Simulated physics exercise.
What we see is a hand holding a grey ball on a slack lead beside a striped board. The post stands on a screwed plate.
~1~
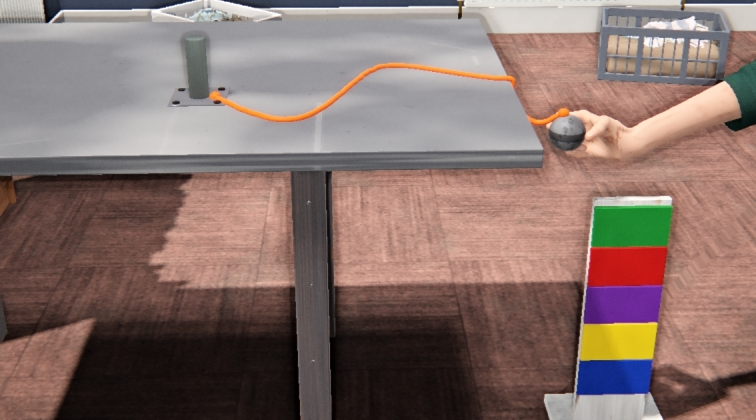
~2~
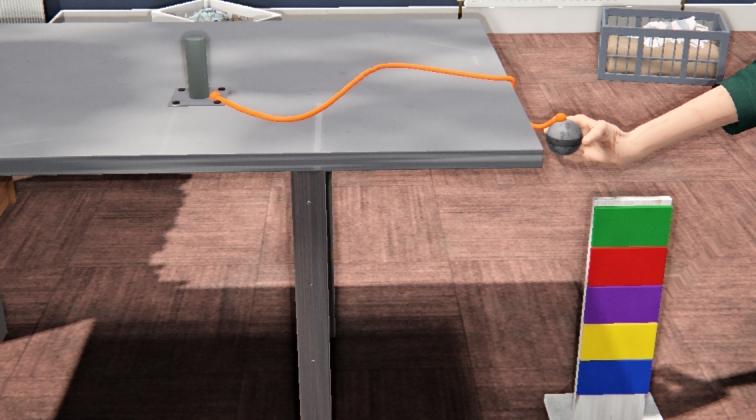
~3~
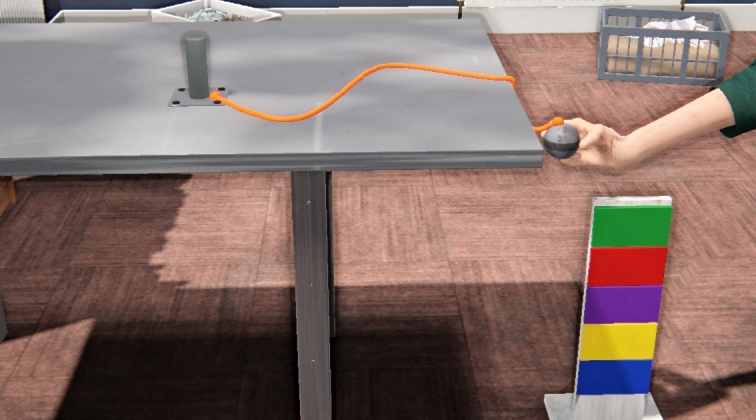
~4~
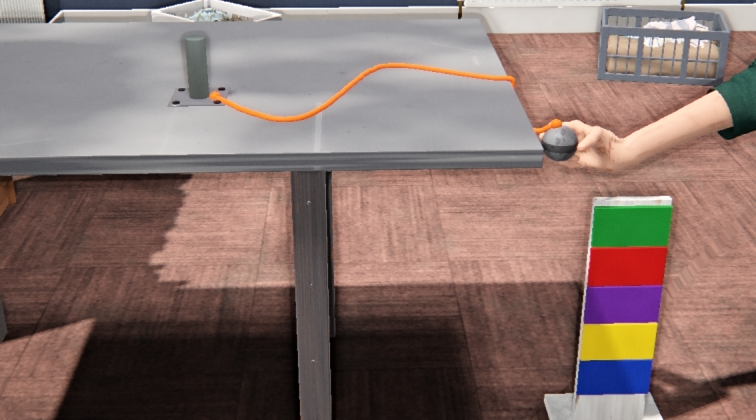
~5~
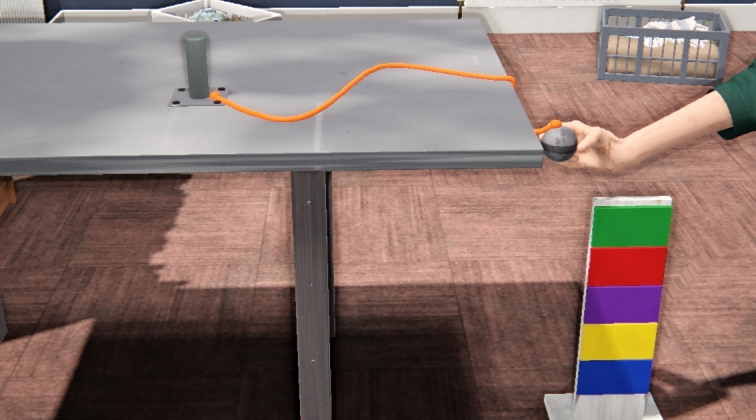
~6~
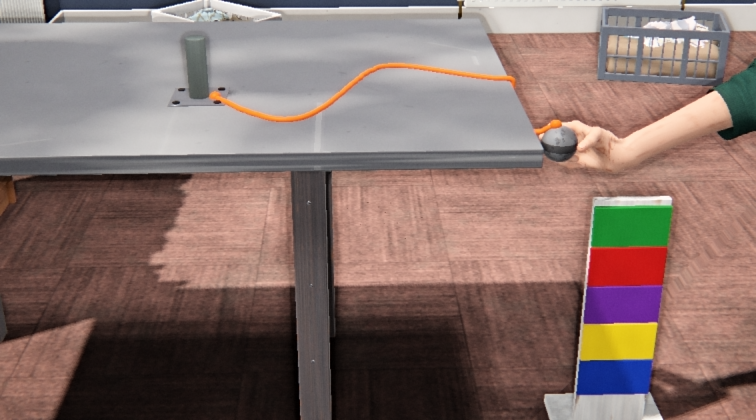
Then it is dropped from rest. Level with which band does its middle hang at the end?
The purple one.
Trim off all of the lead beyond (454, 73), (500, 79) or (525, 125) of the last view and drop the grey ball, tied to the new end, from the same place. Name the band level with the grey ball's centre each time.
One after the other, higher than all five; green; red.
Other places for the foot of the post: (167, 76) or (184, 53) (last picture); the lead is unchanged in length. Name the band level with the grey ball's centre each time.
Try by try: Red; red.
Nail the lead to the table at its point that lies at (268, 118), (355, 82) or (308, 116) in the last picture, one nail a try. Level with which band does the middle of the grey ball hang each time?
Taking them in turn: Red; green; red.
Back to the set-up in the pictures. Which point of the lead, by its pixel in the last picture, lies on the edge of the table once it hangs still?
At (382, 67), roughly.
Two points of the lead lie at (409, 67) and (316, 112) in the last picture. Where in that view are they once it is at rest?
They go to (514, 120) and to (357, 93).
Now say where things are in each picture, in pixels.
The first frame shows grey ball (567, 133); green (632, 228); red (628, 268); purple (623, 306); yellow (619, 343); blue (615, 378).
The second frame shows grey ball (565, 137); lead through (241, 110) (315, 112) (355, 82) (415, 67) (495, 79).
The third frame shows grey ball (562, 141).
The fourth frame shows grey ball (560, 143); lead through (241, 110) (315, 112) (355, 82) (415, 67) (495, 79).
The fifth frame shows grey ball (559, 144).
The sixth frame shows grey ball (559, 144); lead through (241, 110) (315, 112) (355, 82) (415, 67) (495, 79).
Soon after, ball near (520, 298); level with purple.
Then, ball near (486, 315); level with purple.
At rest, ball near (504, 311); level with purple. The lead holds its middle at purple.
